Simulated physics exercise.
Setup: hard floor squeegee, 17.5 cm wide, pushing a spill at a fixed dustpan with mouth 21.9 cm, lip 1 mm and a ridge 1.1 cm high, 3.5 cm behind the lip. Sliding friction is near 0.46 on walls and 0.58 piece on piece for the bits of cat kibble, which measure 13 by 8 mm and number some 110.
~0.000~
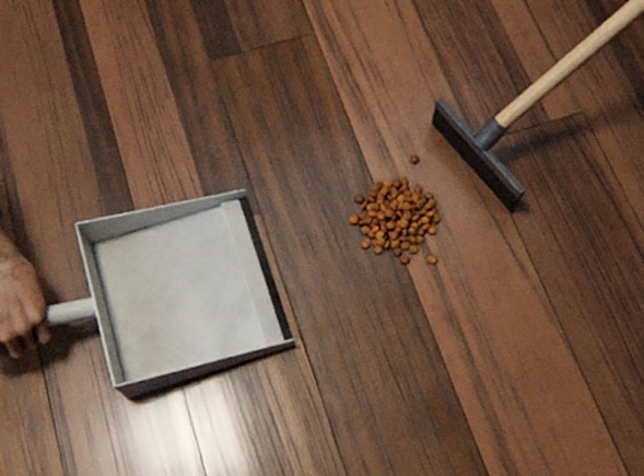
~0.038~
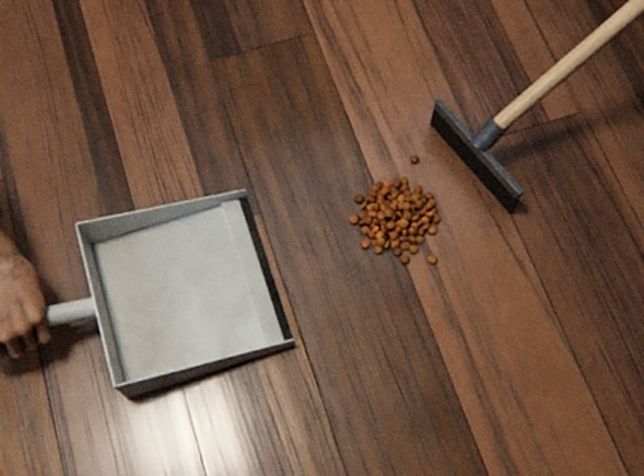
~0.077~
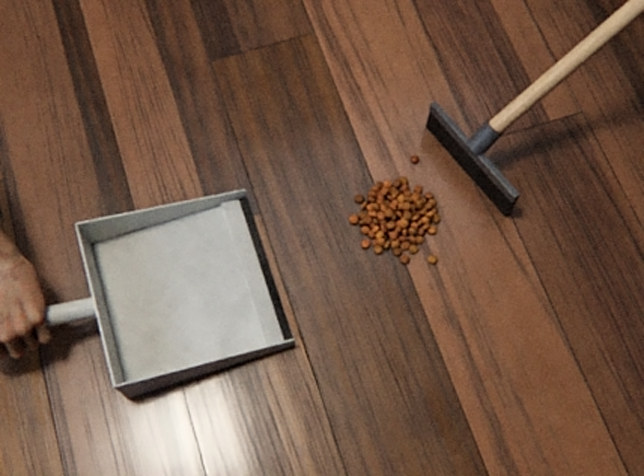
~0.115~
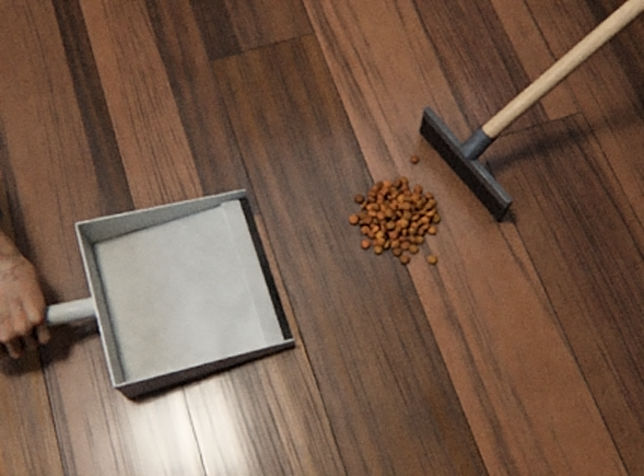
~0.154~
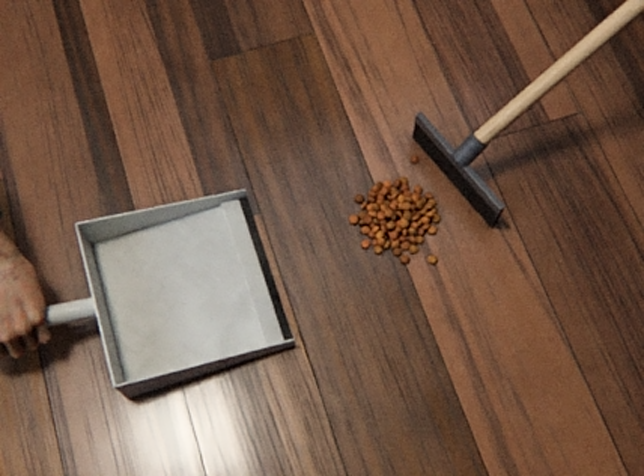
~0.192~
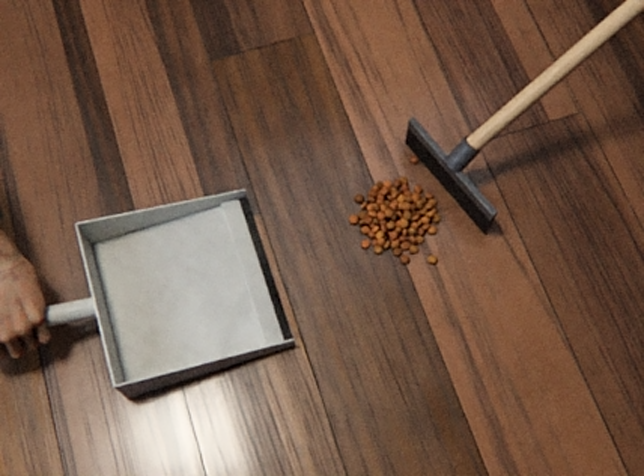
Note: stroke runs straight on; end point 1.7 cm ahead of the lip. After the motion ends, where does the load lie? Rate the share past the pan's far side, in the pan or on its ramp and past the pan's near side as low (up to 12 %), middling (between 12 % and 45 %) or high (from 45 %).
Shares - far side: Low; pan: Middling; near side: Low.
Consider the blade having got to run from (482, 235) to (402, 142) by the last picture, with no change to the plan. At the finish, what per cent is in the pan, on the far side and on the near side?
Pan 15 % / far 0 % / near 20 %.
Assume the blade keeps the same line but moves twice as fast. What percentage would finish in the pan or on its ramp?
Share: About 20 %.
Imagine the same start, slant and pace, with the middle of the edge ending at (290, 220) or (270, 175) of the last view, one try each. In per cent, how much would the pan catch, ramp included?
Roughly 0 % and 0 %.
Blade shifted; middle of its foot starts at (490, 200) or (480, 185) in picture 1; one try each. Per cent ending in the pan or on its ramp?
First try about 20 per cent, second about 15 per cent.
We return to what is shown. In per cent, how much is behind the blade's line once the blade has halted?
Roughly 5 percent of it.
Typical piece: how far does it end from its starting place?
18 cm or so.
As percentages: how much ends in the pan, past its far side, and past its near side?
Far side - 0; pan - 20; near side - 5.
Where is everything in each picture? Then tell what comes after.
Blade from (519, 193) to (439, 104), moved 0.0 cm, 0 of the pieces shifted so far; middle of the pieces at (399, 214); pan at (175, 297), in the first frame.
Blade from (518, 194) to (438, 105), moved 0.3 cm, 0 of the pieces shifted so far; middle of the pieces at (399, 214), in the second frame.
Blade from (514, 198) to (434, 109), moved 1.0 cm, 0 of the pieces shifted so far; middle of the pieces at (399, 214), in the third frame.
Blade from (507, 203) to (427, 114), moved 2.3 cm, 0 of the pieces shifted so far; middle of the pieces at (399, 214), in the fourth frame.
Blade from (499, 210) to (419, 119), moved 3.7 cm, 0 of the pieces shifted so far; middle of the pieces at (399, 214), in the fifth frame.
Blade from (492, 216) to (412, 125), moved 5.0 cm, 0 of the pieces shifted so far; middle of the pieces at (399, 214); pan at (175, 297). Its pace works out near 0.35 m/s, heading 21 degrees towards the viewer's side, in the sixth frame.
After 0.52 s, middle of the blade 16 cm from the lip; 0 % over the lip, far side 0 %, near side 0 %.
After 0.74 s, middle of the blade 9 cm from the lip; 0 % over the lip, far side 0 %, near side 0 %.
After 1.07 s, middle of the blade 4 cm from the lip; 20 % over the lip, far side 0 %, near side 5 %.
In the end, at 1.5 s, far side 0 %, pan 20 %, near side 5 %, in front of the lip or behind the blade 75 %.
